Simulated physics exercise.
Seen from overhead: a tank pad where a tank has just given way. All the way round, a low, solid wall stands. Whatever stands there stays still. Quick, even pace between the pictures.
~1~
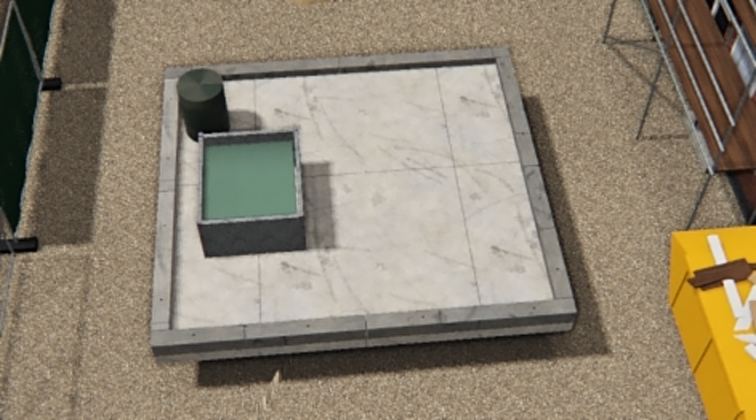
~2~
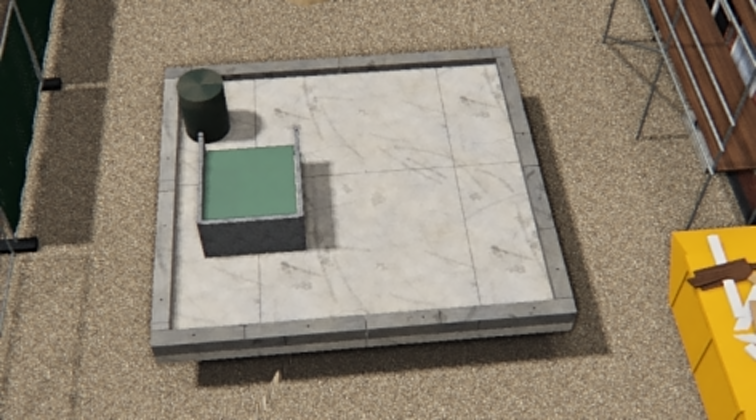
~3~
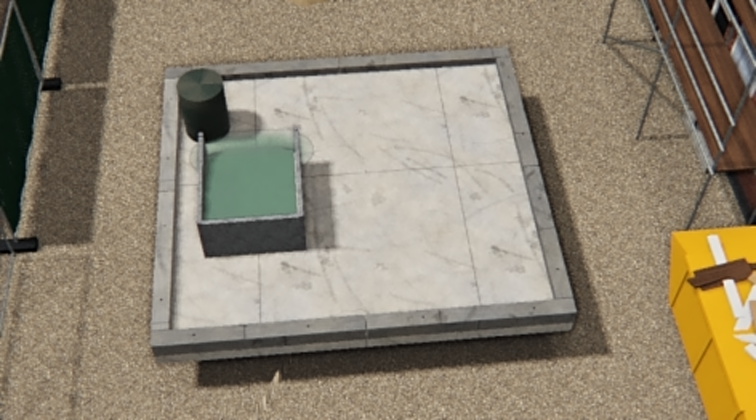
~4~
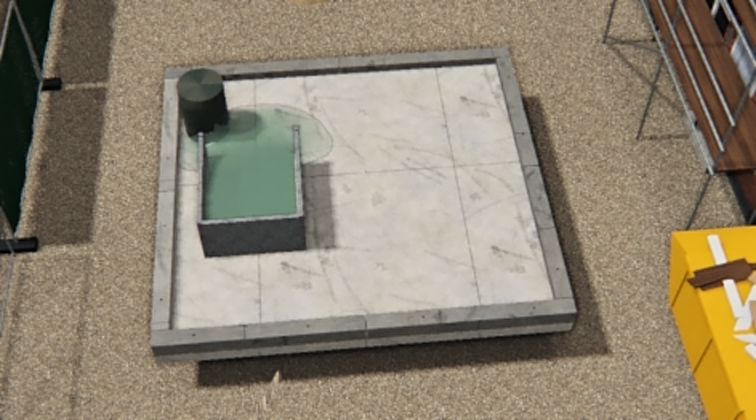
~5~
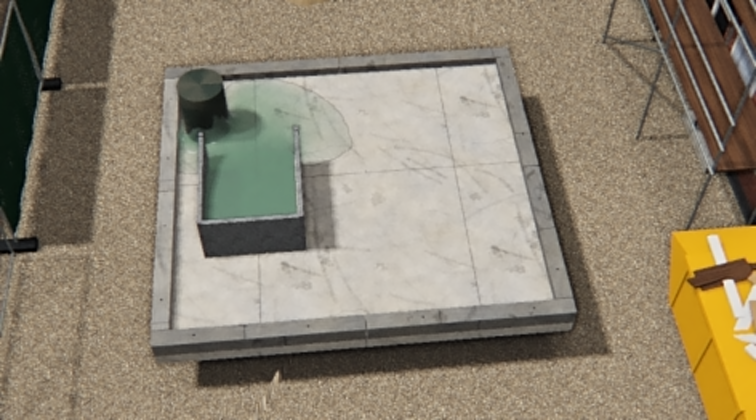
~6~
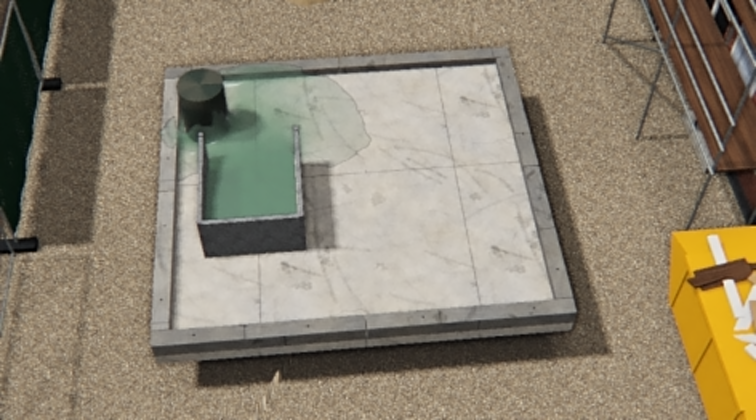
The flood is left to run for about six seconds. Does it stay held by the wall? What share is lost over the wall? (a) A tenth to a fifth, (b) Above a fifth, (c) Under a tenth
Option b: Above a fifth.
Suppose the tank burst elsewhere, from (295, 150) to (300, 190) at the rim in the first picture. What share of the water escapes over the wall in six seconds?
About 6 %.
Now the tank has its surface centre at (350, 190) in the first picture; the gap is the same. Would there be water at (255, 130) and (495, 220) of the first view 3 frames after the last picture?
Well, first point drenched, second point left untouched.
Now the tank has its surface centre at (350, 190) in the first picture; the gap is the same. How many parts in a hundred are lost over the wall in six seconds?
Near 24 in a hundred, I reckon.
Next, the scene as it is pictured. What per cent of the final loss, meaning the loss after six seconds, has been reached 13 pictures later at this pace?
I'd estimate close to 85 per cent.
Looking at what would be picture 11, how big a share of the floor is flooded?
I make it 25 per cent.
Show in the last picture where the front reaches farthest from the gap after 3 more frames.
Pixel estimate: (380, 74).
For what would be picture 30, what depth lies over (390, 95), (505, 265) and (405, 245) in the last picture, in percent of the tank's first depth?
Estimate: 10, 0, 0 %.
A moment on, water covers 20 % of the floor; the low wall has let 3 % over.
Next, water covers 25 % of the floor; the low wall has let 7 % over.
Then, water covers 40 % of the floor; the low wall has let 21 % over.
Later, water covers 50 % of the floor; the low wall has let 25 % over.
In the end, water covers 75 % of the floor; the low wall has let 25 % over.
